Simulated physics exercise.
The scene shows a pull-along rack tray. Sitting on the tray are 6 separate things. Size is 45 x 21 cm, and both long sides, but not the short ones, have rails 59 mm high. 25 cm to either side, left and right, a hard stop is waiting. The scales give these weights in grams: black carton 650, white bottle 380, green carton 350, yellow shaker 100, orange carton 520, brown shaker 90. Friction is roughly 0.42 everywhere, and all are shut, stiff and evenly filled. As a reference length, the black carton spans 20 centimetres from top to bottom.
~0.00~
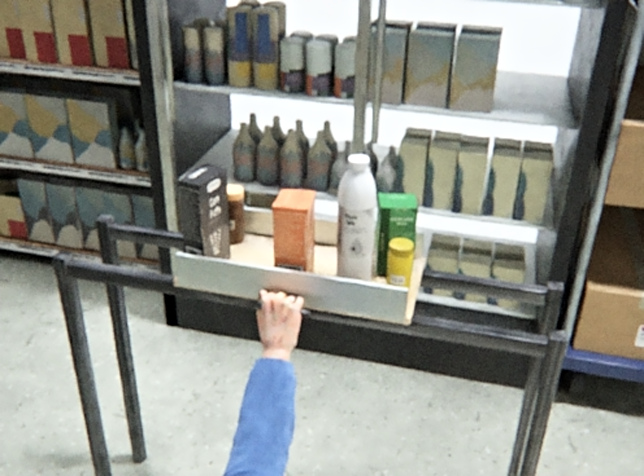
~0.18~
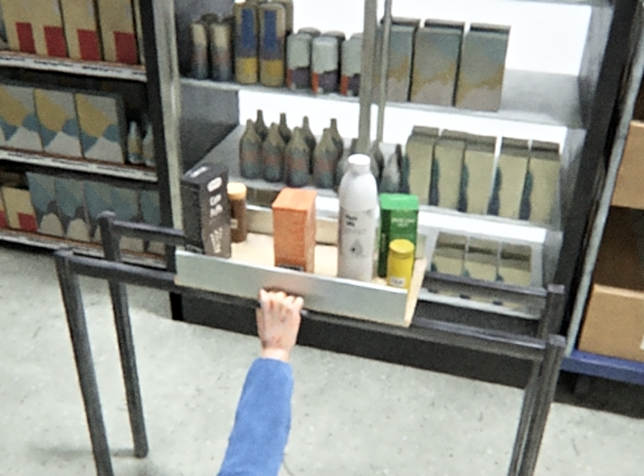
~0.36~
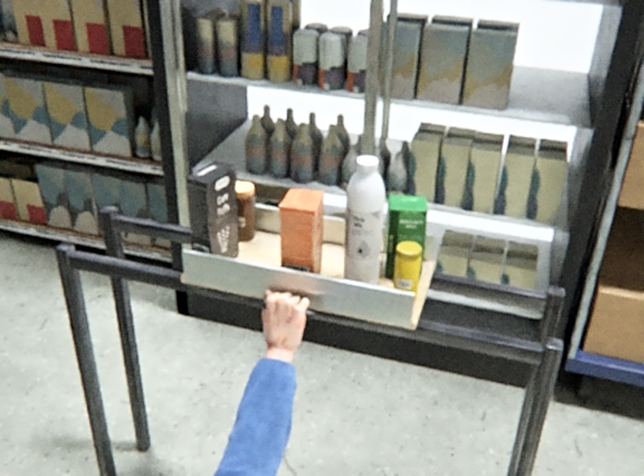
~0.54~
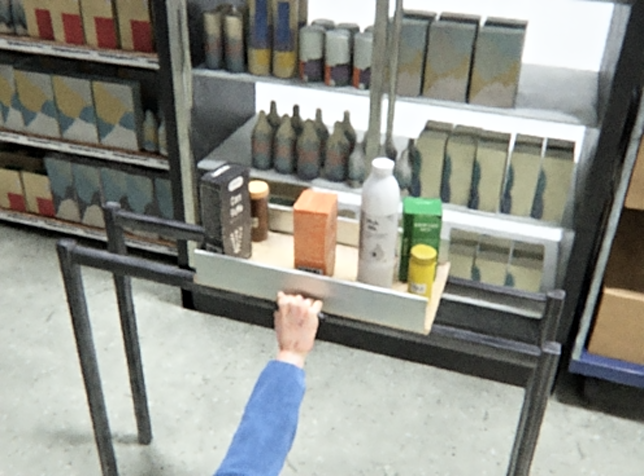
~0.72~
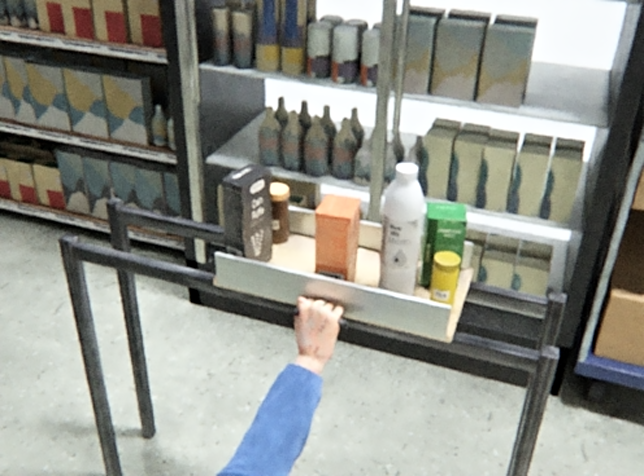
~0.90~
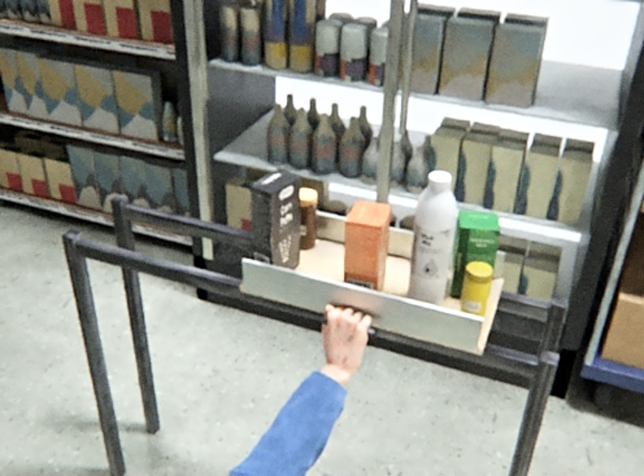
In a store aisle, a hand slides a tray of cartons and bottles right along rails.
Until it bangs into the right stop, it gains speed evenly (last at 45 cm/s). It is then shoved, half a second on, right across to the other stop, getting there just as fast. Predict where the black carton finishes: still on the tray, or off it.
It is still carried by the tray.
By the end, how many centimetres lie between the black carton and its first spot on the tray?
Net distance near 9 cm.
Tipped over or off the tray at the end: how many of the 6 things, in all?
The number here is 4.
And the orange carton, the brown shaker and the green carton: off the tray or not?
Observed: Orange carton remains in bounds; brown shaker remains in bounds; green carton remains in bounds.
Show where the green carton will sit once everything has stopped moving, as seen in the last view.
Roughly at (277, 211) in the last picture.
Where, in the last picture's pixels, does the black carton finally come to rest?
The resting point is around (125, 224).
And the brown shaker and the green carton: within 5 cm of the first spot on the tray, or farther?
Brown shaker: Remains in place. Green carton: Remains in place.
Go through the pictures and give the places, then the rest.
Tray midway; black carton (206, 221); white bottle (356, 223), in the first picture.
Tray midway; yellow shaker (400, 271); orange carton (295, 239), in the second picture.
Tray 2 cm right; brown shaker (243, 212); white bottle (364, 225), in the third picture.
Tray 5 cm right; green carton (419, 240); yellow shaker (421, 277), in the fourth picture.
Tray 10 cm right; orange carton (337, 246); brown shaker (277, 214), in the fifth picture.
Tray 15 cm right; black carton (276, 227); white bottle (432, 242), in the sixth picture.
After 2.10 s, tray 23 cm right; yellow shaker now off the tray; black carton on its side near (349, 278); white bottle leaning 40°.
After 2.60 s, tray 16 cm right; white bottle now off the tray; black carton on its side near (313, 270); orange carton on its side.
After 3.40 s, tray 6 cm left; black carton on its side near (212, 245); orange carton on its side; green carton slid 2 cm.
At rest (4.6 s), off the tray, white bottle and yellow shaker; tipped over on the tray, black carton and orange carton; the other 2 in place, give or take 5 cm. In the last view, black carton near (125, 224).
